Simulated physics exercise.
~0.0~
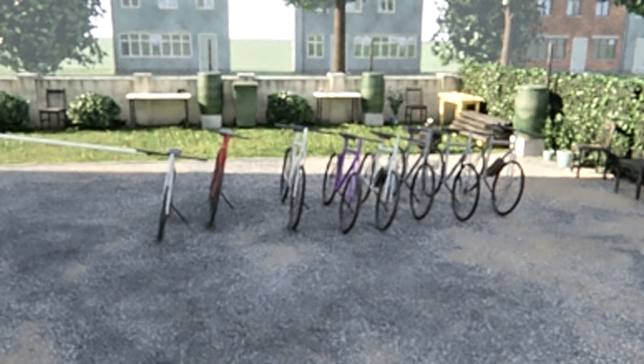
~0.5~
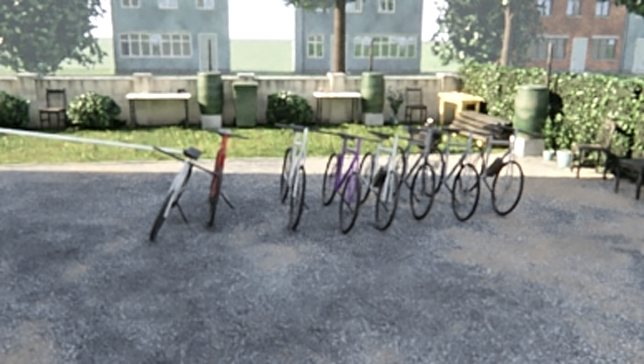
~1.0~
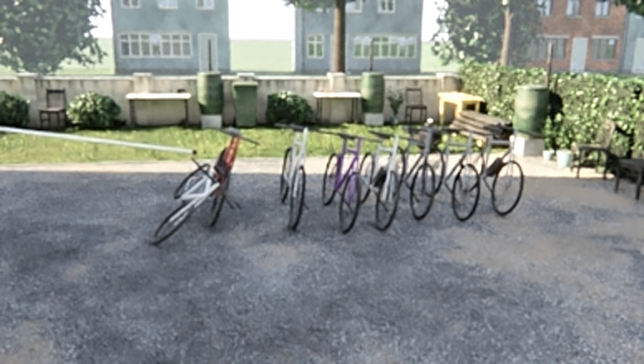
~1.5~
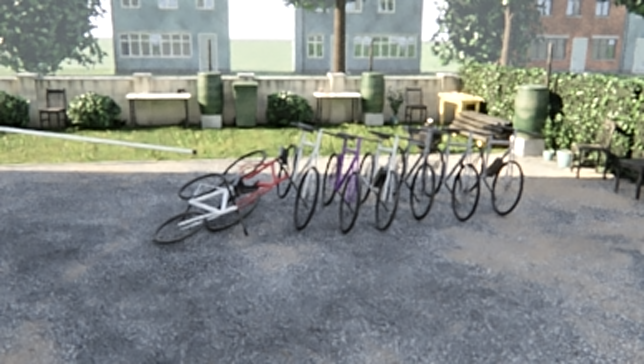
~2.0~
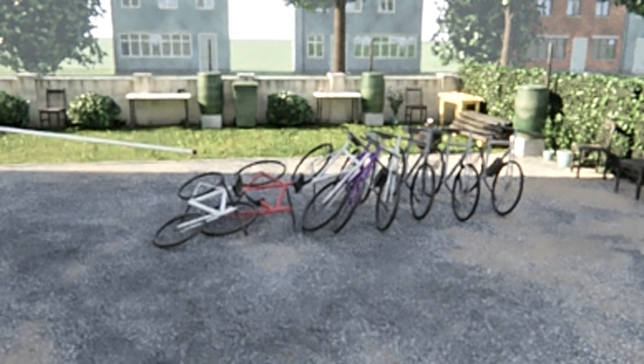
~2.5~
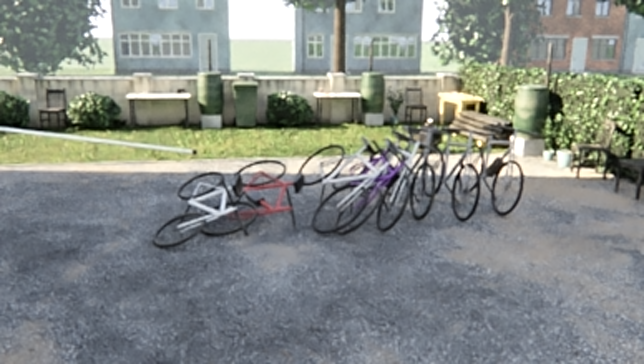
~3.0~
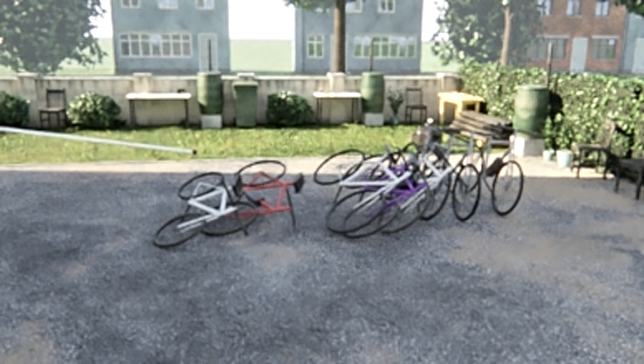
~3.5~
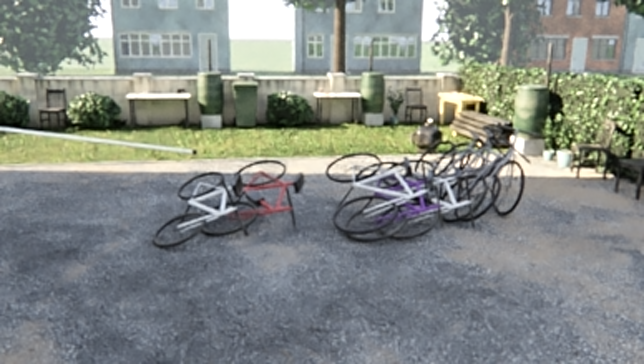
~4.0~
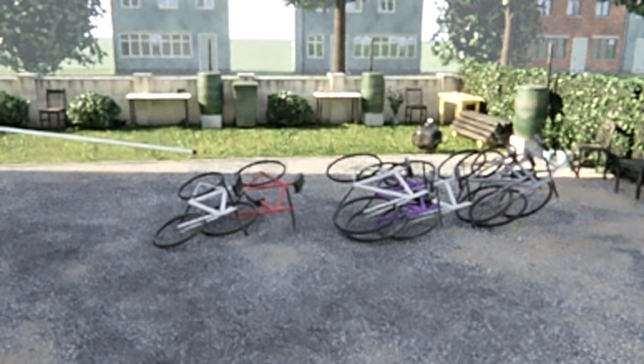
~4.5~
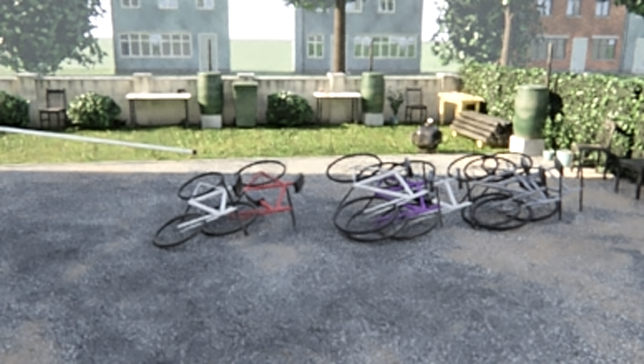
A pole tips the leftmost bicycle, and the whole row topples rightward until none stands.
